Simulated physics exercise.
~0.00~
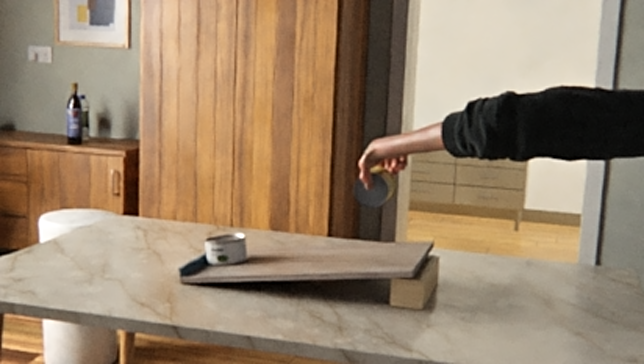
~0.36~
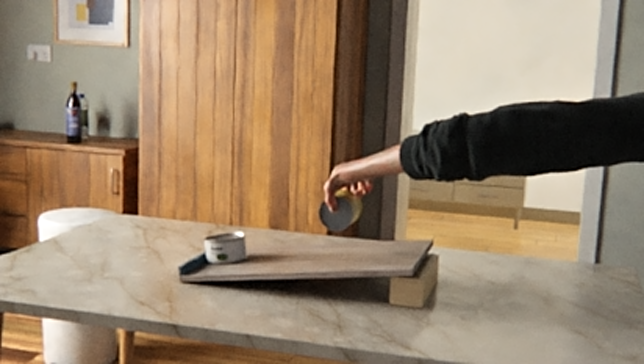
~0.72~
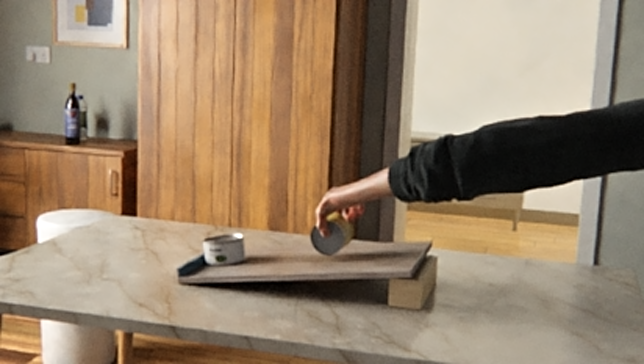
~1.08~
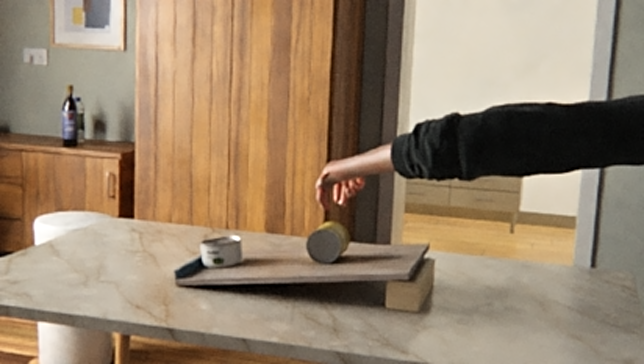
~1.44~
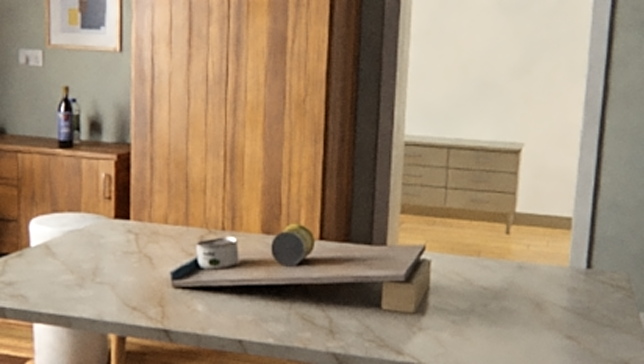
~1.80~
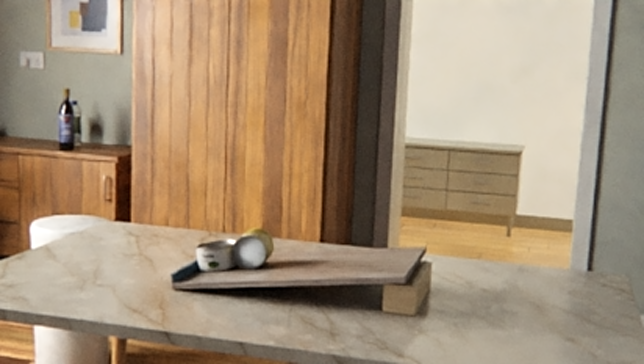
A dark-sleeved arm reaches in from the right over a marble-topped table, seen from the front in a room with a tall wooden cabinet behind. On the table, a greyish board rests on a pale block at its right end and slopes down to the left, with a small white tub near its low end. The hand lowers a yellow tin with a grey end onto the board, lying on its side, then lets go and draws back out of view. The tin rolls left down the slope and ends up close against the tub, which stays in place.
